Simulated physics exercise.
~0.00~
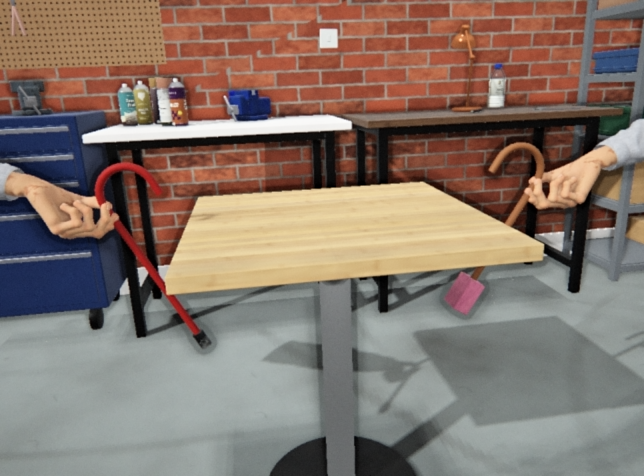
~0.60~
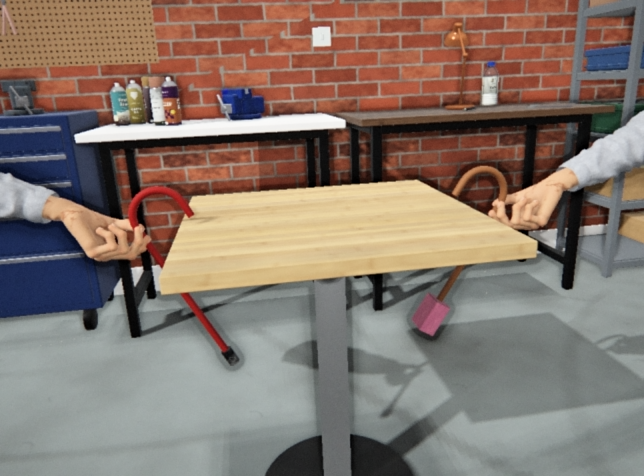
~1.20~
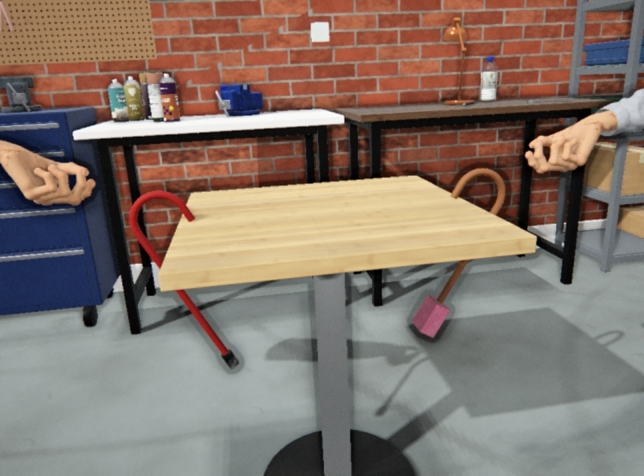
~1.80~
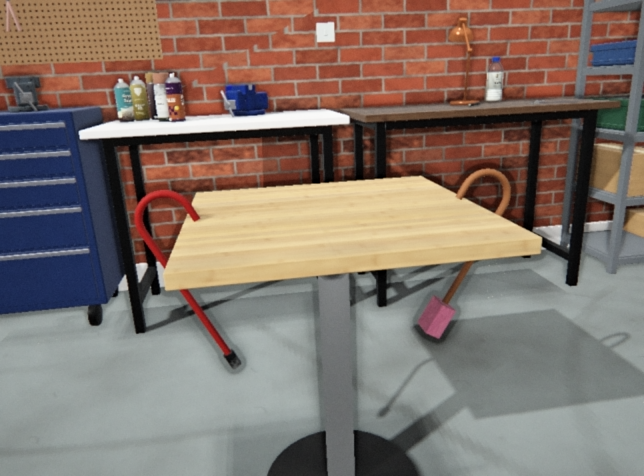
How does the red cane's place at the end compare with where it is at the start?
At the start the red cane is held in a hand just off the left end of the table. At the end it is a little farther right and lower, hanging by its hook from that end of the tabletop.
